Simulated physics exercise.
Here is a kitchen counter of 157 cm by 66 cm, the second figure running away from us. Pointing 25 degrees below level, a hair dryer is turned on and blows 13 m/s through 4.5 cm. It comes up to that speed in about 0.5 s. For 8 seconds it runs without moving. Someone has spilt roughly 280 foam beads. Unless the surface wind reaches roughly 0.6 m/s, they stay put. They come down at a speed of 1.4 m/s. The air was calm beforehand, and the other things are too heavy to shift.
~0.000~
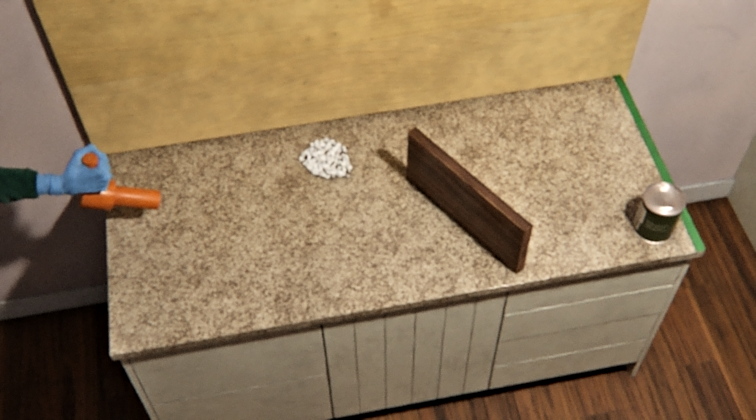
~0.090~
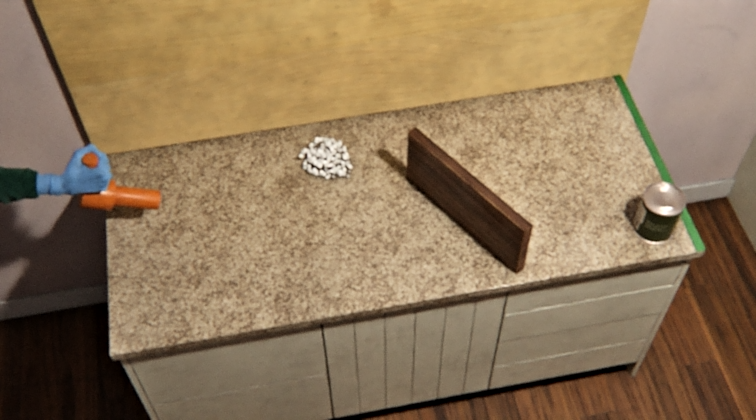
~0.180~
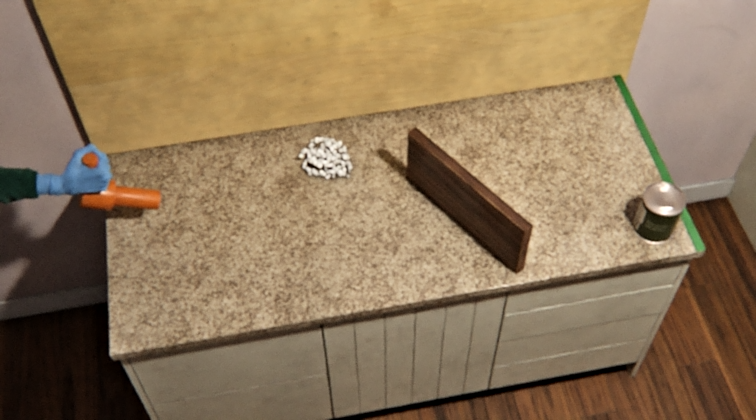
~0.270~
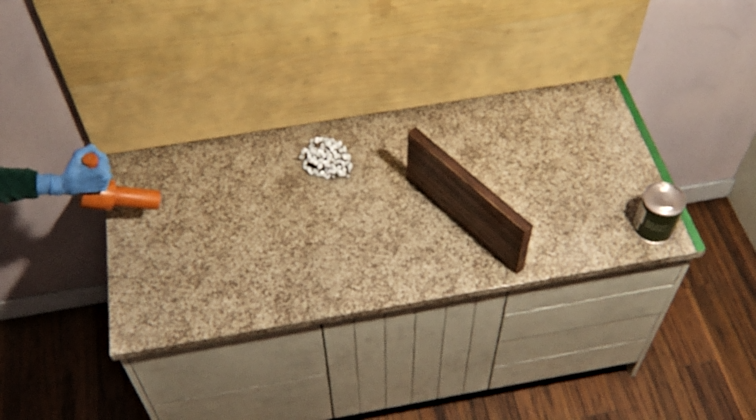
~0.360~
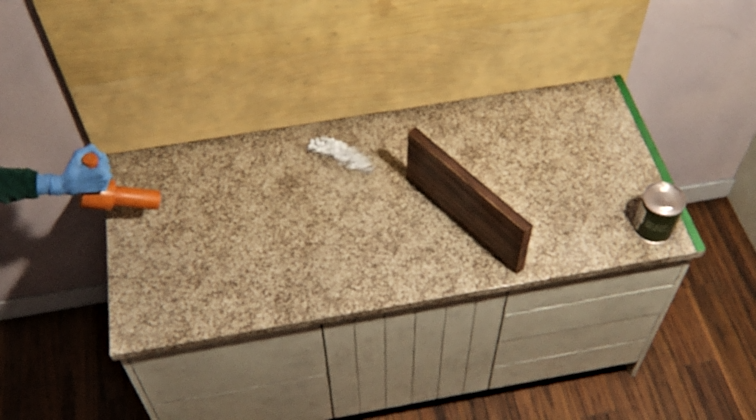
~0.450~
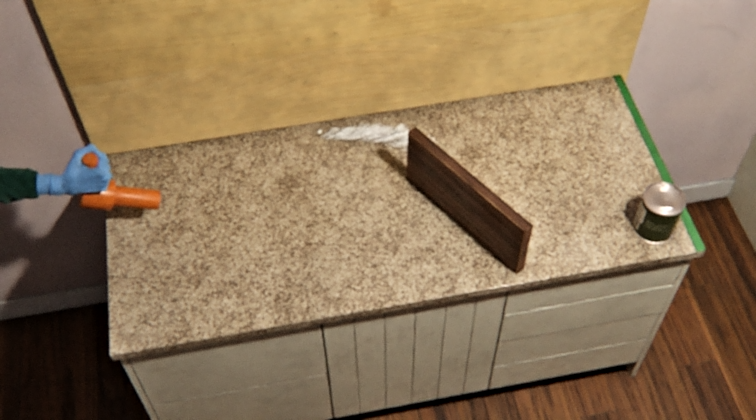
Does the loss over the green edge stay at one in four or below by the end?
No, most likely the tally past that edge goes beyond a quarter.
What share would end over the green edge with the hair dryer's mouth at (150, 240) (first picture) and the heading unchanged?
Then the share would be close to 90 percent.
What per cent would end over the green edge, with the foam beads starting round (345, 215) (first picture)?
Expected share: Near 1 %.
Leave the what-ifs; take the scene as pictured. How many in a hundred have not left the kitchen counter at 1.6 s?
Roughly 5 %.
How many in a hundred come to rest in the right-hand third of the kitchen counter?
It comes out near 5 in a hundred.
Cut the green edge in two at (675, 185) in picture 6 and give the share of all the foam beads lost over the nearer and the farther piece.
I'd put near 0 percent on the nearer stretch and close to 100 percent on the farther one.
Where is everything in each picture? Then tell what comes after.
In the first frame, the middle of the foam beads is near (326, 160), none has stirred yet and the mouth of the hair dryer is at (158, 200).
In the second frame, the middle of the foam beads is near (328, 156), none has stirred yet and the green edge is centred on (660, 156).
In the third frame, the middle of the foam beads is near (322, 159), none has stirred yet, the top of a board is at (468, 177) and the top of a tin is at (665, 198).
In the fourth frame, the middle of the foam beads is near (322, 159) and none has stirred yet.
In the fifth frame, the middle of the foam beads is near (339, 153), the farthest in sight from the hair dryer is at (371, 169) and about 65 % have left their places.
In the sixth frame, the middle of the foam beads is near (386, 132), the farthest in sight from the hair dryer is at (410, 131) and all have left their places.
After 1.6 s the count stands so, 95 % are over the green edge.
After 2.6 s the count stands so, 95 % are over the green edge.
After 4.4 s the count stands so, 95 % are over the green edge.
After 8.0 s, at the end, 95 % are over the green edge.
